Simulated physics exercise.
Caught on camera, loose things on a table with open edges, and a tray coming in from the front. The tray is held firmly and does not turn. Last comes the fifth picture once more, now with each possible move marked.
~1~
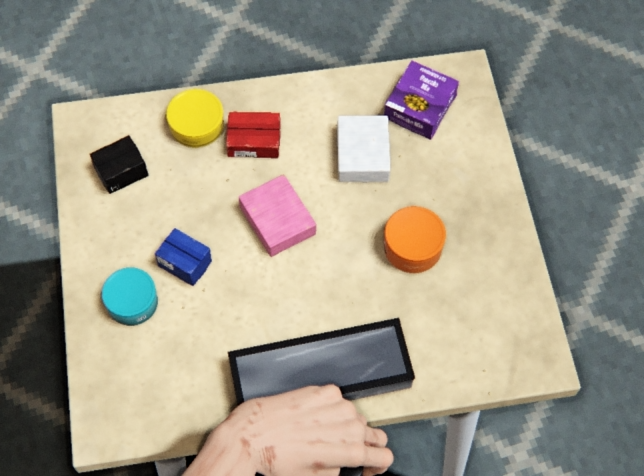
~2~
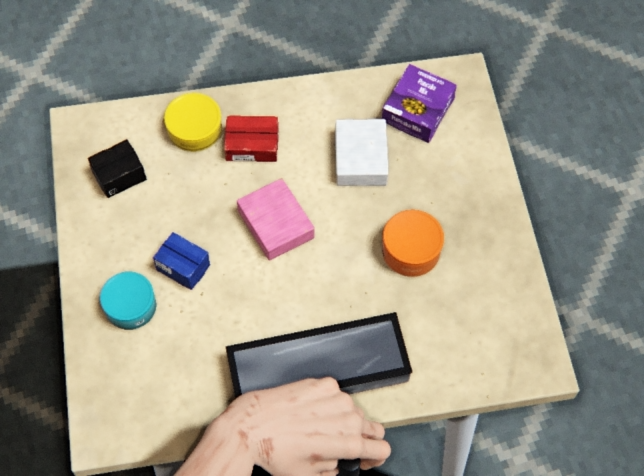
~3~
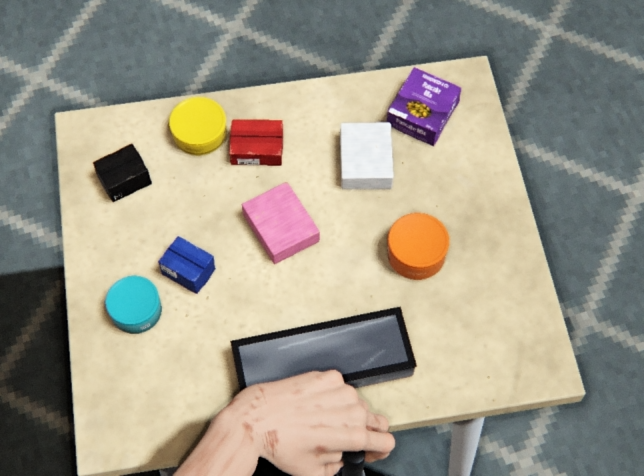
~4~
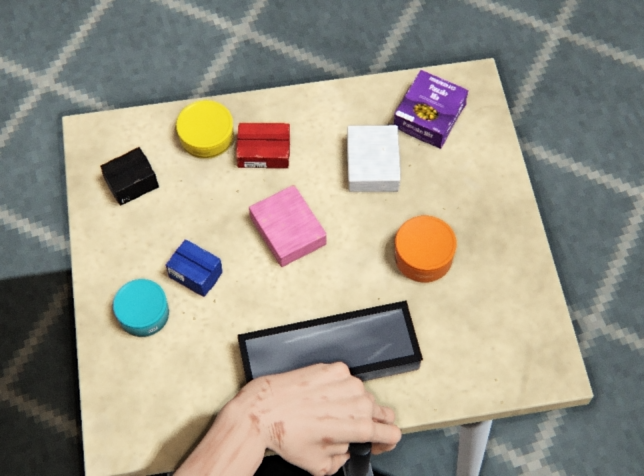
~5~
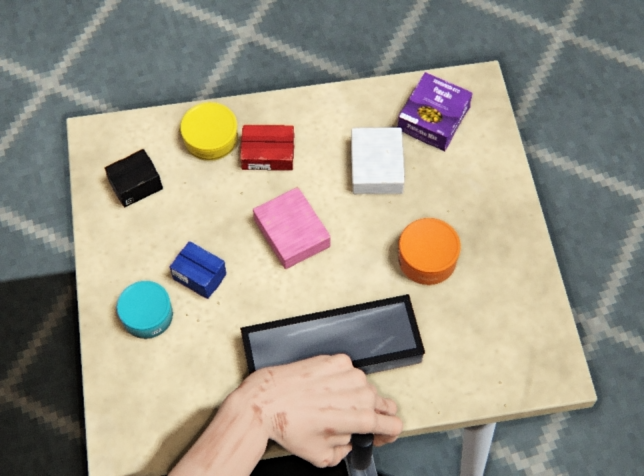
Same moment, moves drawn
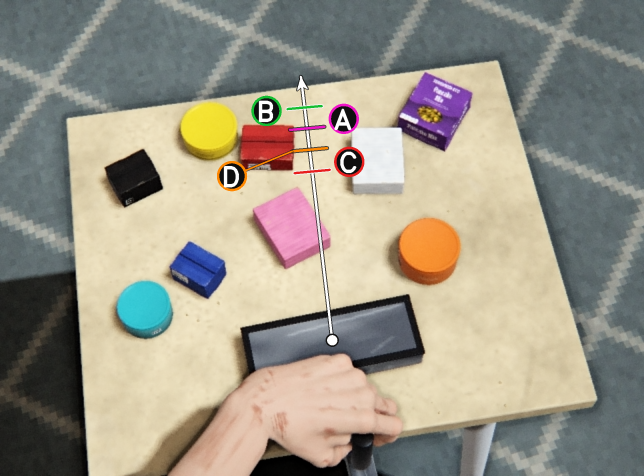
A dark rectangular tray, held by a hand at the near edge of a pale table, slides a short way forward toward colourful boxes, round tubs and a pink block, which stay in place as the view shifts slightly.
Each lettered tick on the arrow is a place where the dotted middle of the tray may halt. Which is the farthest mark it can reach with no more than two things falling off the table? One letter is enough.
Mark A.
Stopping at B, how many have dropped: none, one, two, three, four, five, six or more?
In all, three.
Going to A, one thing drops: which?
It is the red box.
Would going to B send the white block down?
Yes.
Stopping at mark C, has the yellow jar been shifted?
No.
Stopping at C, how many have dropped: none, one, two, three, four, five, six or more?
In all, none.
On the marked copy, A at (307, 128); B at (305, 107); C at (312, 171); D at (309, 149); the arrow from (332, 340) to (301, 77); the white dot at (332, 340).
Following A. Soon after the start, tray (323, 265); orange tub (433, 246); pink block (294, 210).
Later, tray (314, 188); red box (263, 101); white block (366, 126).
In the end, tray (307, 136); red box over the edge; white block (358, 77); one fallen.
As for the rest, B drops three; C is within the limit but short; D is within the limit but short.
